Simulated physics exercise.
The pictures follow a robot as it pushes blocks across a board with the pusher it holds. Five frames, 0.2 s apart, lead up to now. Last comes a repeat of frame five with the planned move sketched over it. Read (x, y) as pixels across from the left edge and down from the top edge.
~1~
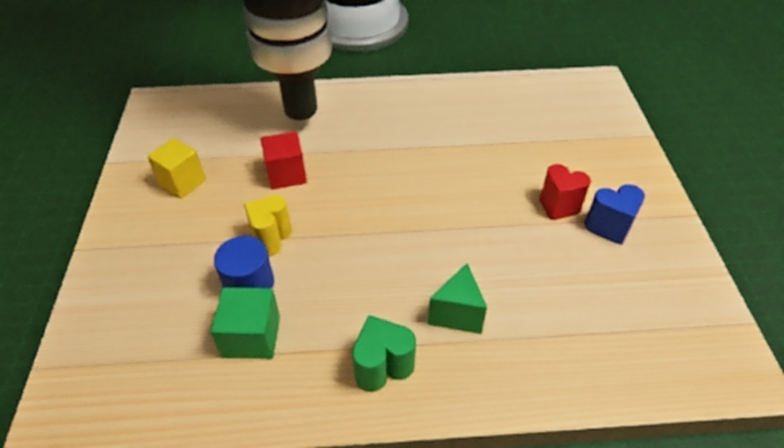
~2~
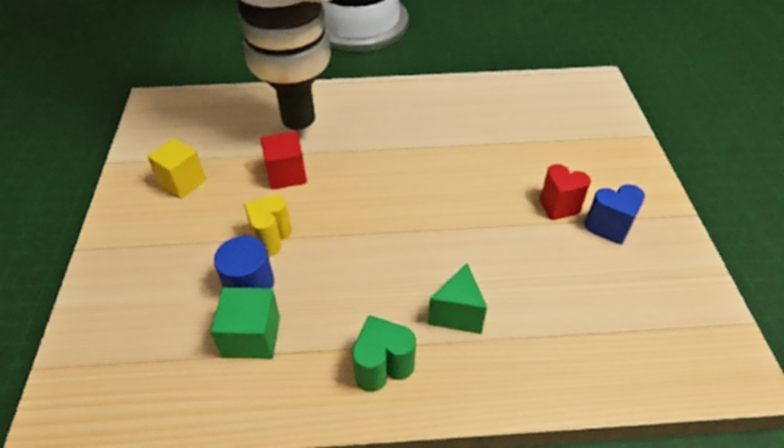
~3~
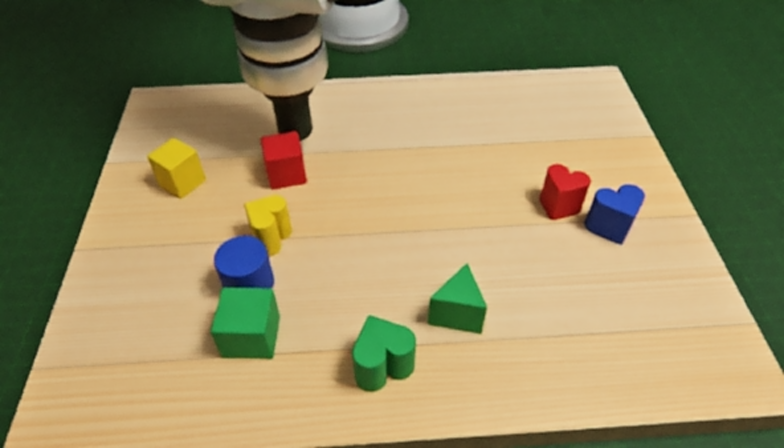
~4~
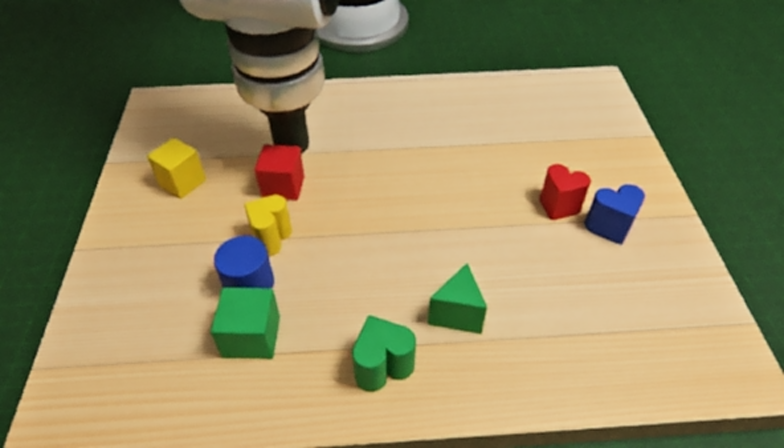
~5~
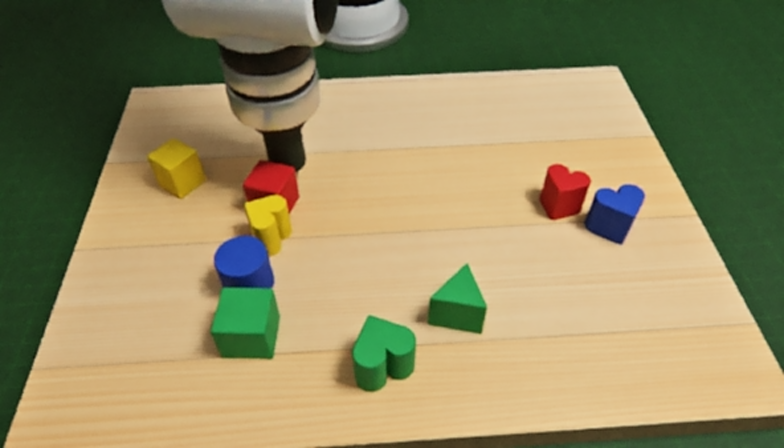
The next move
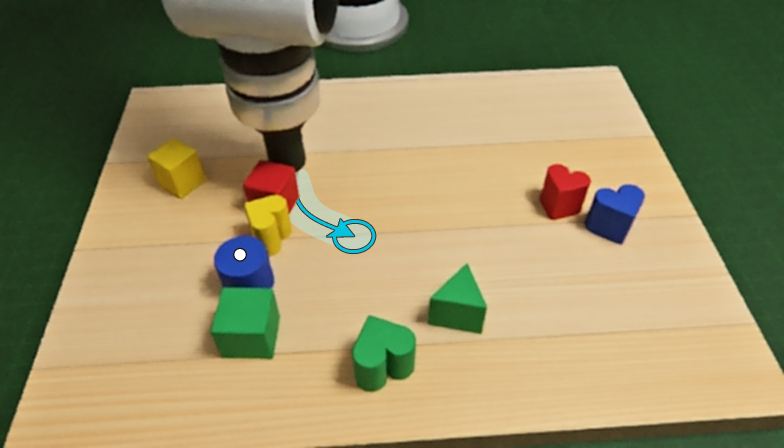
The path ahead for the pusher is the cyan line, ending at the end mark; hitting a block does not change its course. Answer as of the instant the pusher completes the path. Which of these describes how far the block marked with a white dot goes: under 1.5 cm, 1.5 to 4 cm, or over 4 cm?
It is going to finish 1.5 to 4 cm from where it is now.
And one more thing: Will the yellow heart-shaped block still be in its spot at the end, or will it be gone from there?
It leaves its spot.
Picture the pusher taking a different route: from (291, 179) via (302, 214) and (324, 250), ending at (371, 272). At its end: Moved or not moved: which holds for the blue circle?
The blue circle is moved.
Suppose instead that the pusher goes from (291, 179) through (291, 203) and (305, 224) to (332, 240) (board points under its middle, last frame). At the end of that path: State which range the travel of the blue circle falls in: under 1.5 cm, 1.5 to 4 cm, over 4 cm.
It travels between 1.5 and 4 cm.
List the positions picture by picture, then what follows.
Lower end of the pusher (301, 111), tops of blocks, blue circle (240, 255), green square block (242, 309), yellow heart-shaped block (264, 209), red square block (281, 145), in the first frame.
Pusher (299, 120), blocks as before, in the second frame.
Pusher (296, 132), blocks as before, in the third frame.
Pusher (292, 146), red square block (277, 157), in the fourth frame.
Pusher (288, 164), blue circle (240, 255), green square block (242, 309), yellow heart-shaped block (264, 209), red square block (269, 175), in the fifth frame.
The drawn path runs from (291, 179) by way of (299, 203) and (322, 223) to (354, 236); the dot is on the blue circle.
On the path given first. One third of the way, pusher (296, 188); blue circle (230, 266); yellow heart-shaped block (260, 230), turned 40° clockwise; red square block (274, 201).
Two thirds of the way, pusher (320, 207); blue circle (219, 272); green square block (239, 313), turned 10° anticlockwise; yellow heart-shaped block (254, 238), turned 60° clockwise; red square block (281, 213), turned 20° clockwise.
At the end, pusher (353, 221); blue circle (219, 272); green square block (239, 313), turned 10° anticlockwise; yellow heart-shaped block (254, 238), turned 60° clockwise; red square block (281, 213), turned 20° clockwise.
